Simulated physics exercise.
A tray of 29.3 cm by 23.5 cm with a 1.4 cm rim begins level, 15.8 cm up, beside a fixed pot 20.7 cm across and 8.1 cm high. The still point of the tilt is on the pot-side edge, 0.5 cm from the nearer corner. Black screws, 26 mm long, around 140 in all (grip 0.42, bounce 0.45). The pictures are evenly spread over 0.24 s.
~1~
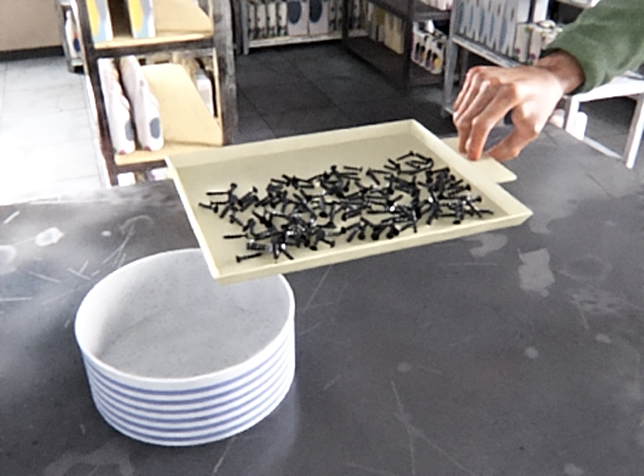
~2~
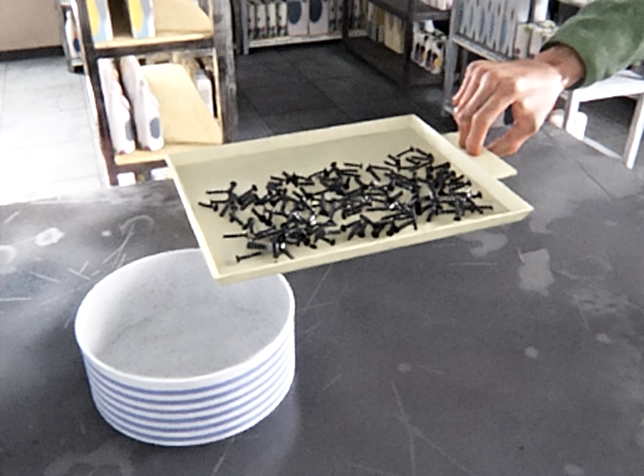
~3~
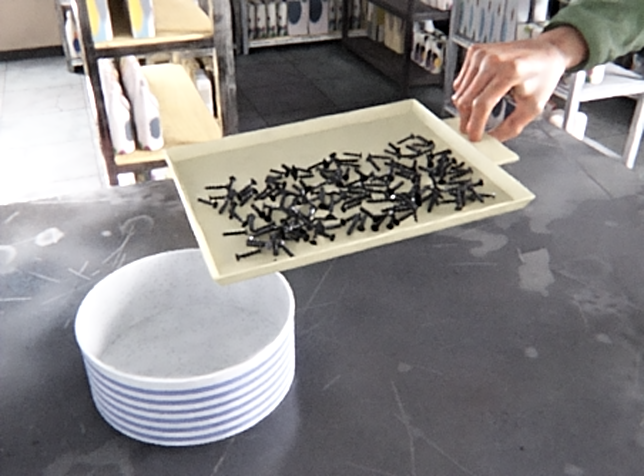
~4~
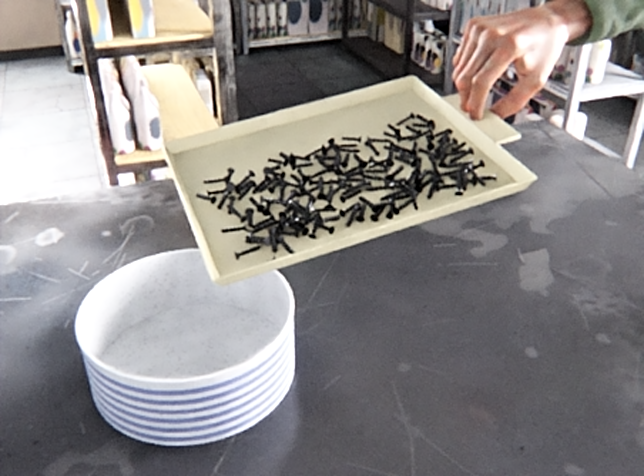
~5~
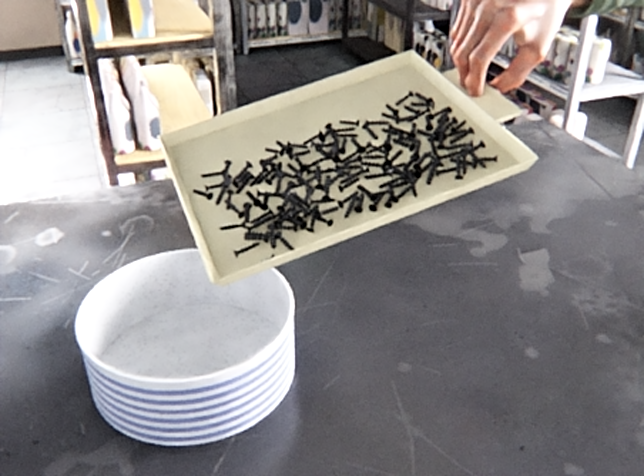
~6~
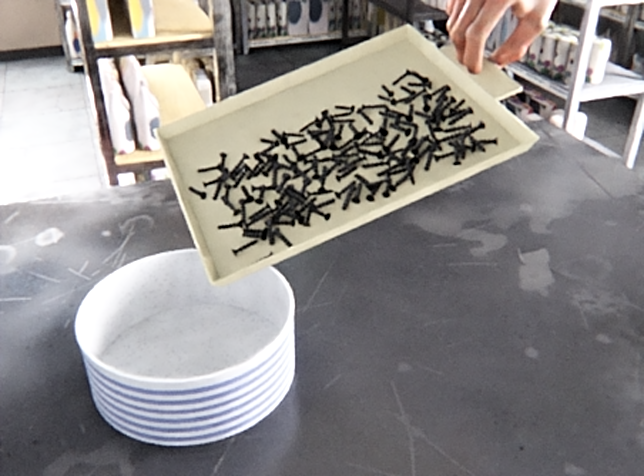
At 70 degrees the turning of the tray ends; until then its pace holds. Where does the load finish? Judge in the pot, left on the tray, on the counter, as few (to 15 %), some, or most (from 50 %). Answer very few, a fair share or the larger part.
In the pot: A fair share; left on the tray: Very few; on the counter: The larger part.
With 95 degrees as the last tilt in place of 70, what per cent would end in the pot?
Then about 40 per cent.
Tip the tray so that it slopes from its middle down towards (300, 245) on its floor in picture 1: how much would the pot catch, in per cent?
About 10 per cent.
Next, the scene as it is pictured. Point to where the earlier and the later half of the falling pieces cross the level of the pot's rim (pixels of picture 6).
First near (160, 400), later near (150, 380).
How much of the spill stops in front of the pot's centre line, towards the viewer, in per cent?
About 100 per cent.
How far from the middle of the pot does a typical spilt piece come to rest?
About 18 cm.
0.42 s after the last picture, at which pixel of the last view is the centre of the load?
Around (208, 243).
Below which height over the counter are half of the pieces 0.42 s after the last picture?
Some 20 cm.
Then, 0.25 s after the last picture, tilt 44 degrees; the tray holds 100 %, the pot 0 %.
Then, 0.42 s after the last picture, tilt 62 degrees; the tray holds 85 %, the pot 0 %.
Then, 0.71 s after the last picture, tilt 70 degrees; the tray holds 5 %, the pot 35 %.
In the end, pot 40 %, tray 0 %, counter 60 %.
